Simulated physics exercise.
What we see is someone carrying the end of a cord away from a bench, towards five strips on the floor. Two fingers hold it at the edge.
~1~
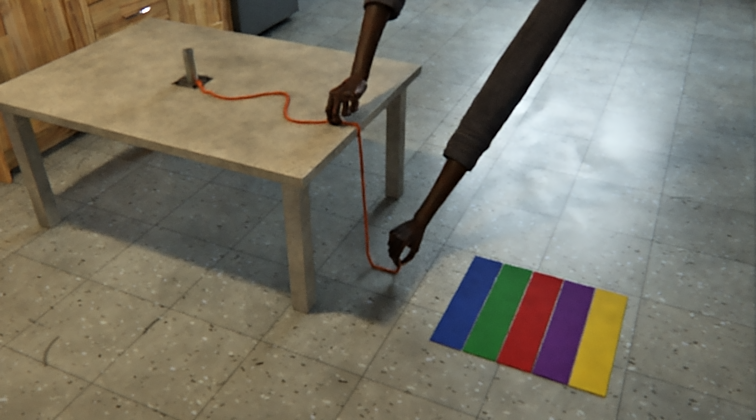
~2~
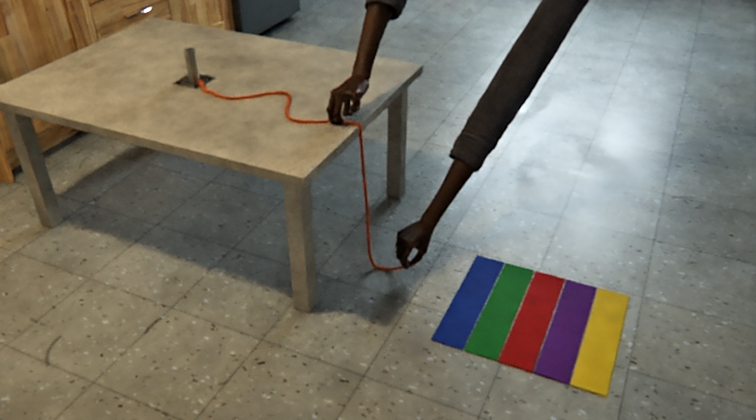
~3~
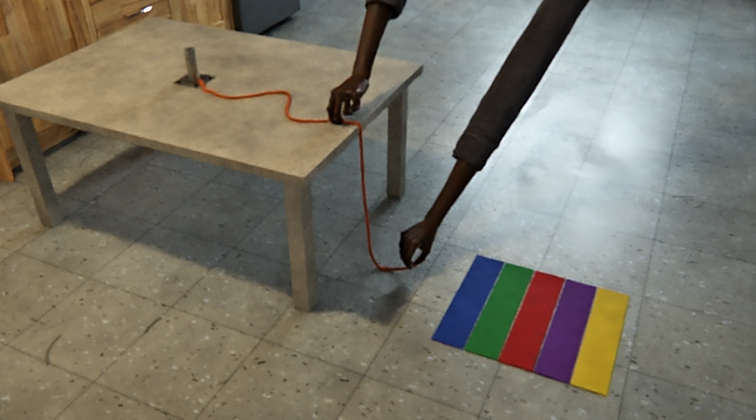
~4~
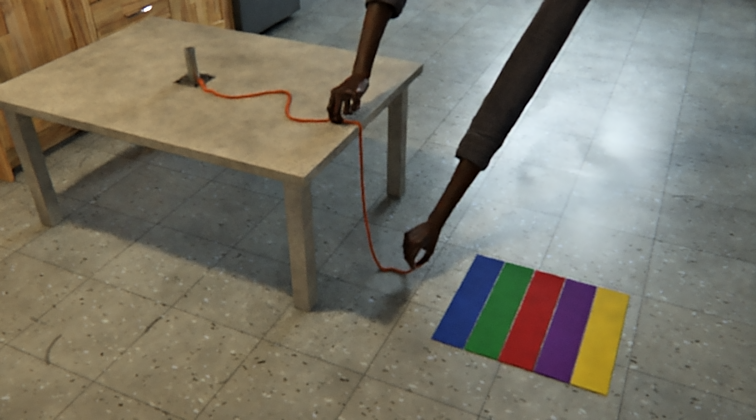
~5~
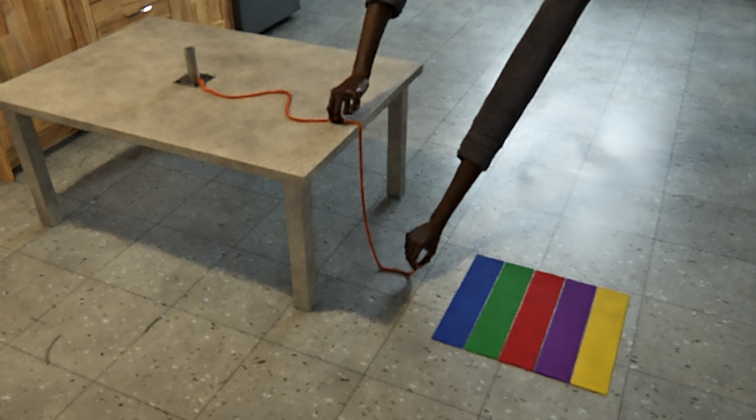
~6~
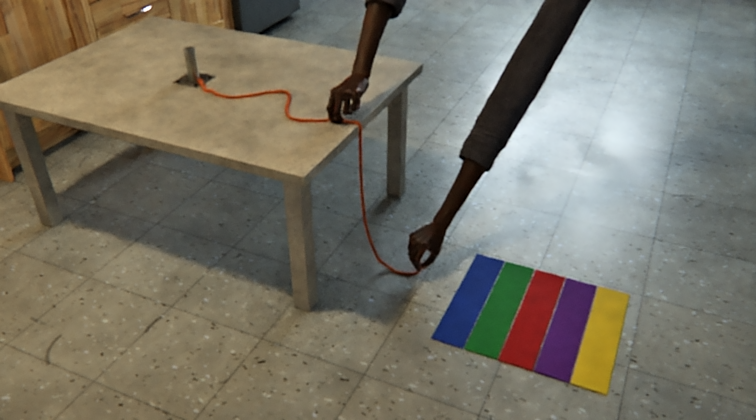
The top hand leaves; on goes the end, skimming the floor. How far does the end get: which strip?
It gets as far as the purple strip.
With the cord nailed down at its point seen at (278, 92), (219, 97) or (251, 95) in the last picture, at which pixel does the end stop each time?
Try by try, around (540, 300), (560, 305) and (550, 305).
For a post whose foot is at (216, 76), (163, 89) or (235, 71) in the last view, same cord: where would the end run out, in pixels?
About (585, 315), (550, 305) and (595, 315).
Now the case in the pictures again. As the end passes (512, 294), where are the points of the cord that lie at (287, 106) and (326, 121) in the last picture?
About (325, 110), and the other about (366, 142).
Early on, end near (512, 294); over green.
Midway, end near (548, 304); over red.
At the end of the slack, end near (570, 310); over purple. The purple one.
